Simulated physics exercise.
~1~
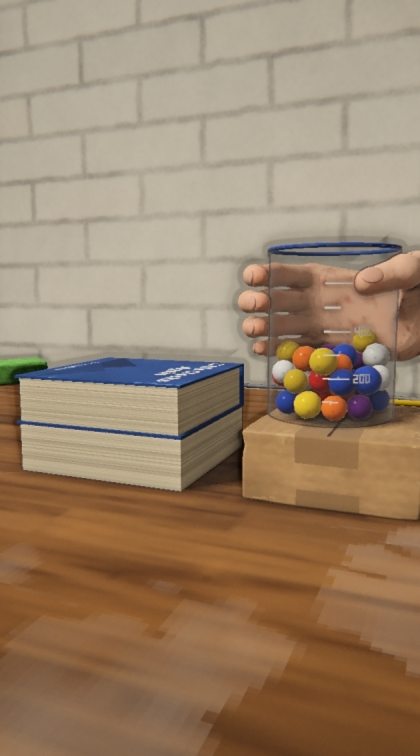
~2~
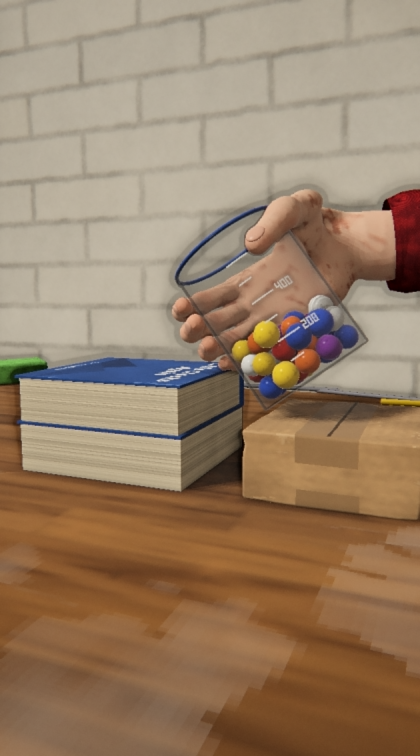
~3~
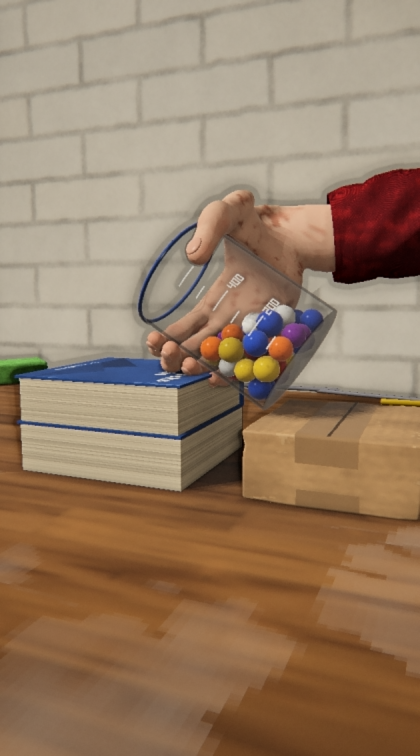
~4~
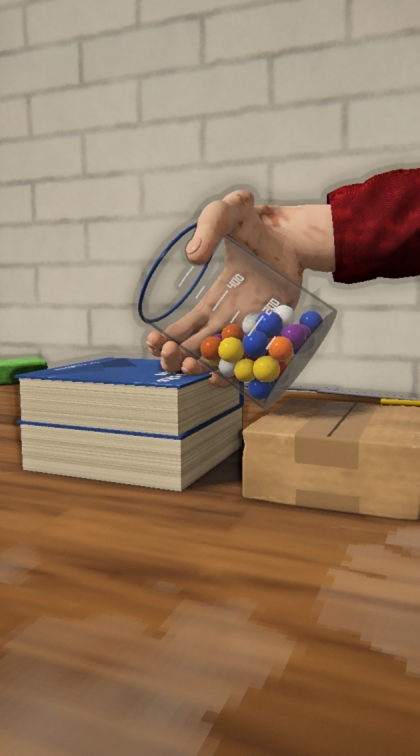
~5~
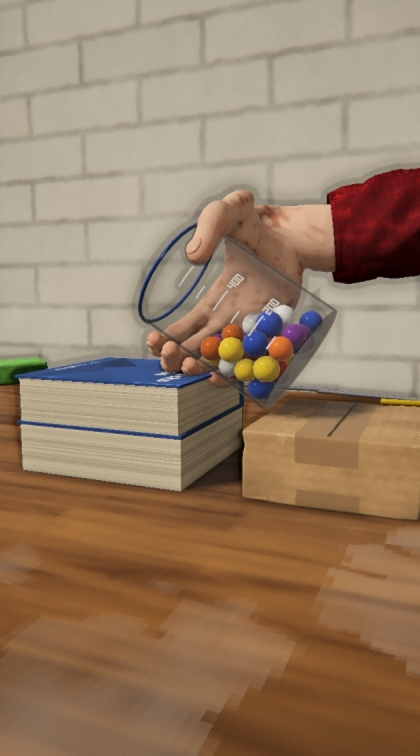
Clear beaker of colourful balls being lifted off a cardboard box by a hand, tilting left and resting against stacked books, nothing spilling.
